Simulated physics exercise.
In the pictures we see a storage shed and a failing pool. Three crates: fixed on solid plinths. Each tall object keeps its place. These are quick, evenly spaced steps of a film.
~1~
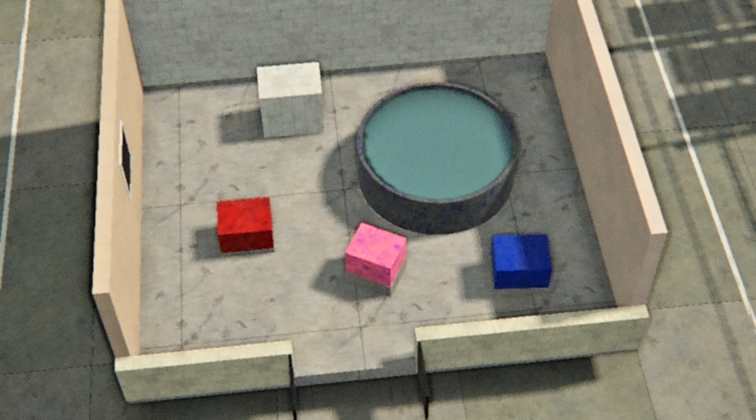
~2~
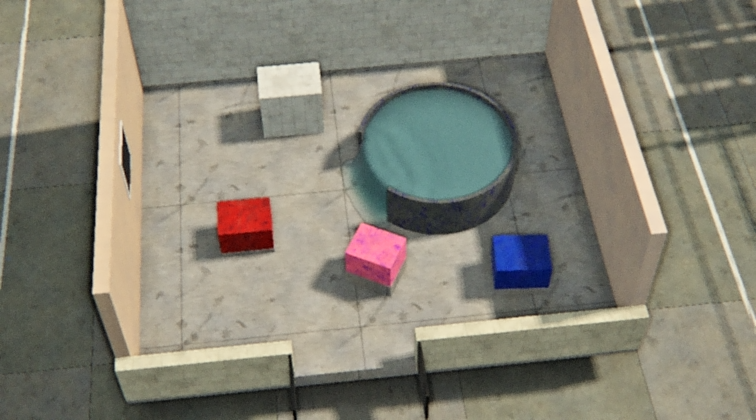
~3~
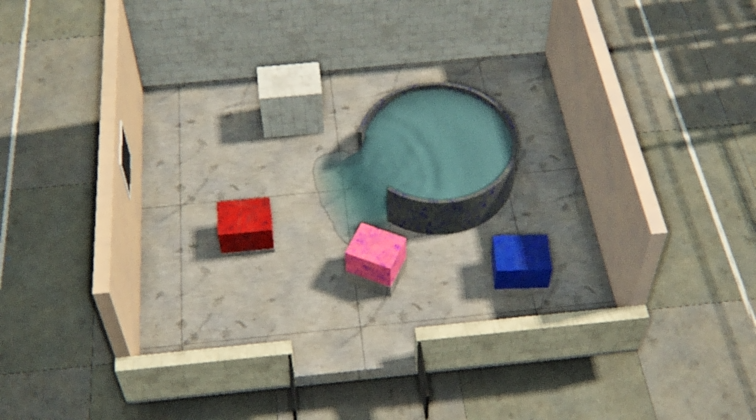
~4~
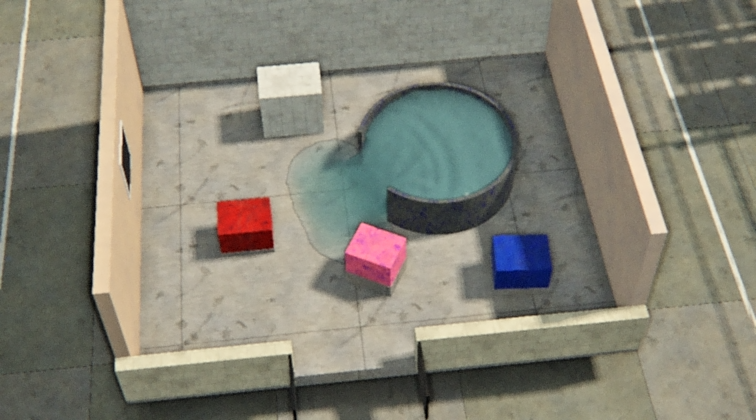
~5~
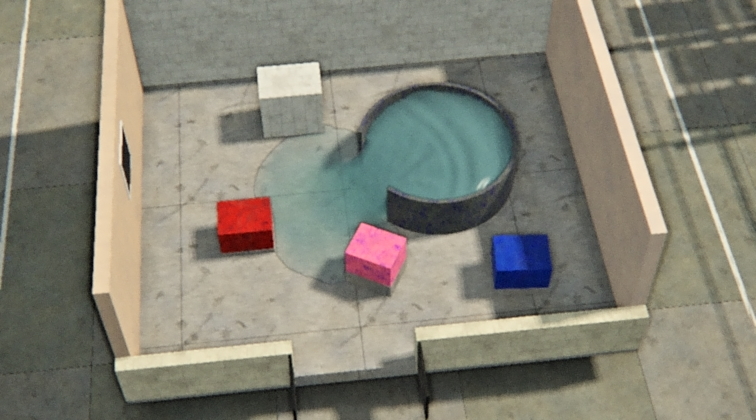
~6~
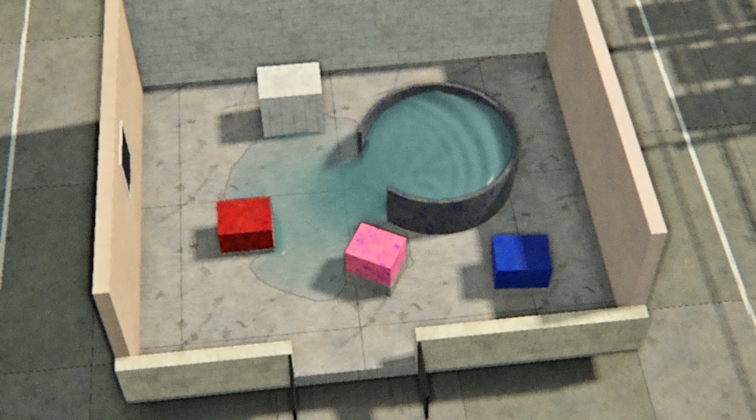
The clip opens on a round pool of still water in a walled enclosure, near red, pink and blue crates and a whitish block. A gap appears in the pool's left side and water pours out, spreading leftward across the floor, then reaching forward between the red and pink crates.
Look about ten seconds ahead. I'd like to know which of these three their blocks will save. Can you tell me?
Sure: The red crate does get wet; the blue crate comes through dry; the pink crate comes through dry.
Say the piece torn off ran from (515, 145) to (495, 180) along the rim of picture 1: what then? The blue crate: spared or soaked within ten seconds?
Looking at it, the blue crate gets overtopped.
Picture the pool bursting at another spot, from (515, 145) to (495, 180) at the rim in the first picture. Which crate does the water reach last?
Answer: The one in red.
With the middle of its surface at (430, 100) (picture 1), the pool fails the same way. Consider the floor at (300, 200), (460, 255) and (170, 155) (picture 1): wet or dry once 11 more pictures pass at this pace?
Submerged, untouched, submerged.
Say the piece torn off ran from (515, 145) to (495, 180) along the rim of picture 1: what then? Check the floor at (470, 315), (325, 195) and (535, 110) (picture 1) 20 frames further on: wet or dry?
So it's liquid at the first, nothing at the second and liquid at the third.
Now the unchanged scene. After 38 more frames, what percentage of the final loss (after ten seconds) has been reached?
About 50 per cent.
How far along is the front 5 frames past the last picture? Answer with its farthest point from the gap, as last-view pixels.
The flood front should get to about (151, 341).
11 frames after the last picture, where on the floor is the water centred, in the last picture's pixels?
The water's centre sits above (344, 201).
A moment on, water covers 35 % of the floor; the red crate water round its plinth, the blue crate not reached, the pink crate water round its plinth.
Next, water covers 45 % of the floor; the red crate water round its plinth, the blue crate water round its plinth, the pink crate water round its plinth.
Then, water covers 50 % of the floor; the red crate water round its plinth, the blue crate water round its plinth, the pink crate water round its plinth.
Later, water covers 75 % of the floor; the red crate water round its plinth, the blue crate water round its plinth, the pink crate water round its plinth.
In the end, water covers 100 % of the floor; the red crate was topped, the blue crate stayed above the water, the pink crate stayed above the water.
